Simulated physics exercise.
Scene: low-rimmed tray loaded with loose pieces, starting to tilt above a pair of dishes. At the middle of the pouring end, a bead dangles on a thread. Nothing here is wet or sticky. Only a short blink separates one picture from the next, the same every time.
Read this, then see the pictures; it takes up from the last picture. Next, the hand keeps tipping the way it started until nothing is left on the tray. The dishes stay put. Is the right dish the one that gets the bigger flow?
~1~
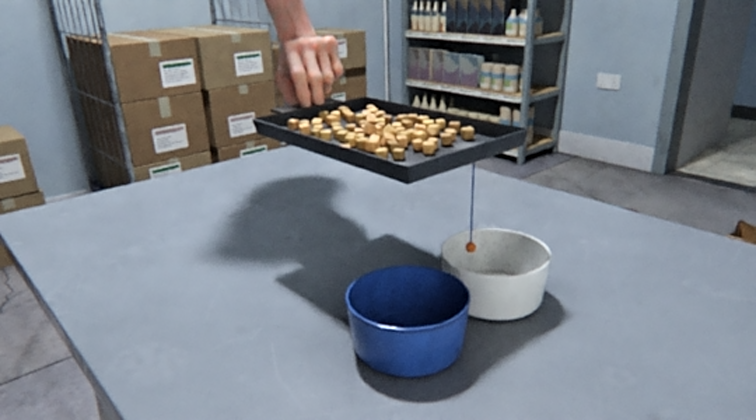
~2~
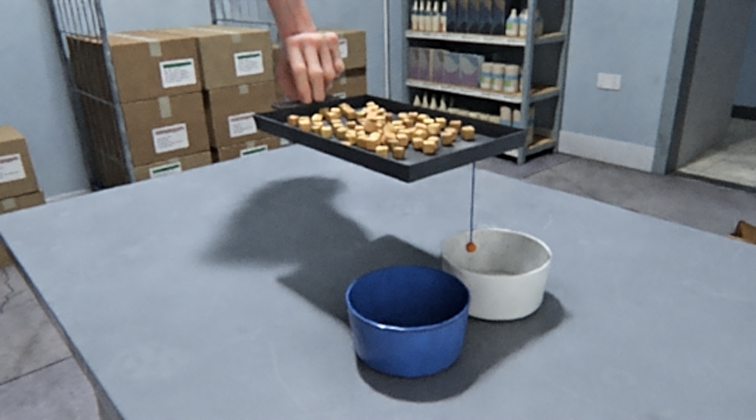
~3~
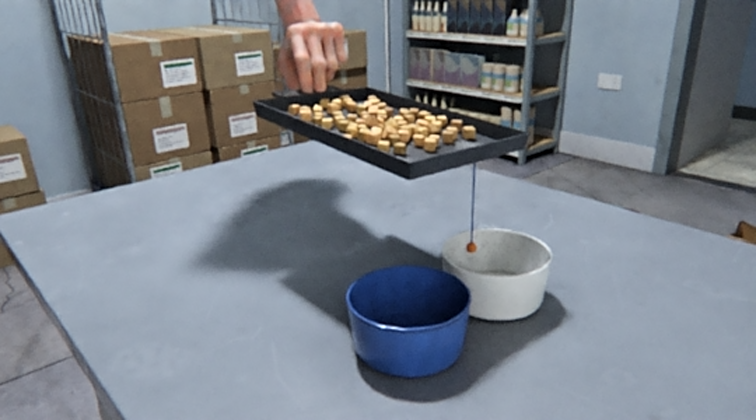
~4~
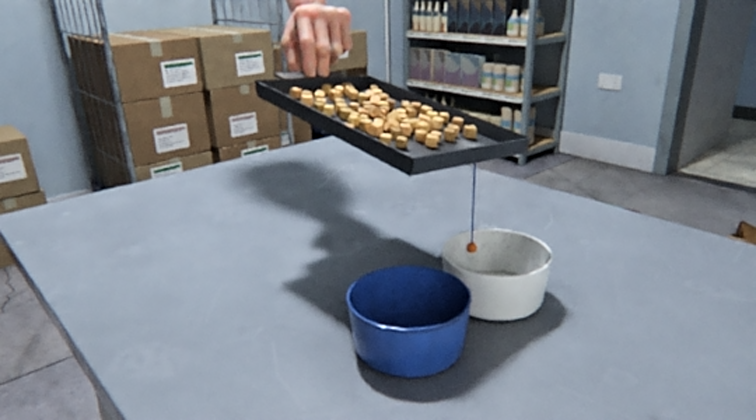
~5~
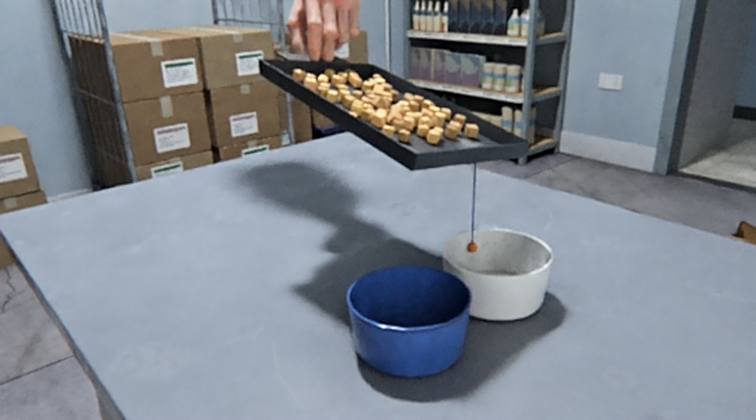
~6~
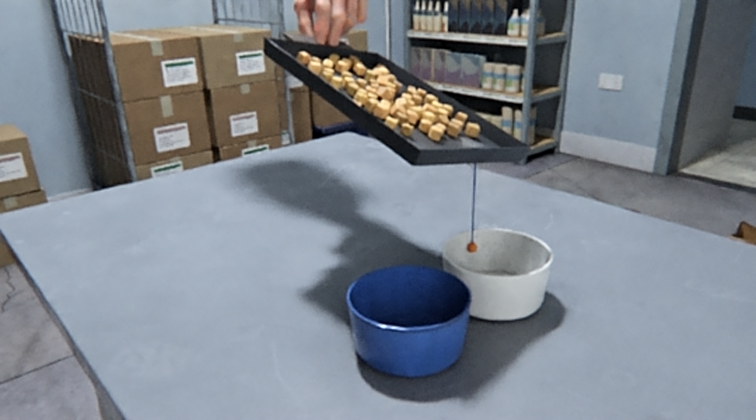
Yes.
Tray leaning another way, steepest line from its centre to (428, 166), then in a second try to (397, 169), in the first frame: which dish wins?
Case one: The dish at left. Case two: The dish at left.
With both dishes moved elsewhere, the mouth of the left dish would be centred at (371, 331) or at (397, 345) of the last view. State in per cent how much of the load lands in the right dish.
The first try yields 0% and the second yields 0%.
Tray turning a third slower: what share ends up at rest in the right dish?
Around 40 in every hundred.
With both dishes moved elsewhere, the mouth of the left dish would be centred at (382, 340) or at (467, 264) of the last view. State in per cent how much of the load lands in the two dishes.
You'd see around 0 per cent and then around 70 per cent.
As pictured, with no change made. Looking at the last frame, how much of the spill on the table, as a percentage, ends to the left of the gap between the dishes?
Roughly 10 percent.
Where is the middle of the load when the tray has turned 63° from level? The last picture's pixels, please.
In the last view the centre sits at roughly (477, 112).
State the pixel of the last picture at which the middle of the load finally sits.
Centre at rest, last view: Approx. (514, 285).
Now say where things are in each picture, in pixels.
In the first picture, corners of the pouring end near (408, 165) and (524, 129), level; middle of the load near (376, 131), small wooden cubes; left dish near (453, 340); right dish near (539, 288); bead on its thread near (471, 247).
In the second picture, corners of the pouring end near (408, 164) and (525, 130), level; middle of the load near (377, 129).
In the third picture, corners of the pouring end near (410, 161) and (526, 133), tipped barely, lowest at the right corner; middle of the load near (378, 123).
In the fourth picture, corners of the pouring end near (413, 156) and (527, 137), tipped a little, lowest at the right corner; middle of the load near (380, 114).
In the fifth picture, corners of the pouring end near (417, 152) and (528, 142), tipped clearly, lowest at the right corner; middle of the load near (382, 105).
In the sixth picture, corners of the pouring end near (420, 148) and (528, 146), tipped clearly, lowest at the right corner; middle of the load near (386, 96); left dish near (454, 340); right dish near (540, 289).
Shortly afterwards, tray tipped steeply; the whole lot on the tray.
Next, tray tipped right over; near half on the tray; near a quarter in the right dish; a little outside both; a little in the air.
Some moments later, tray tipped past a quarter turn; the bulk in the right dish; near a quarter outside both.
In the end, tray tipped past a quarter turn; none at all in the left dish; the bulk in the right dish; near a quarter outside both.
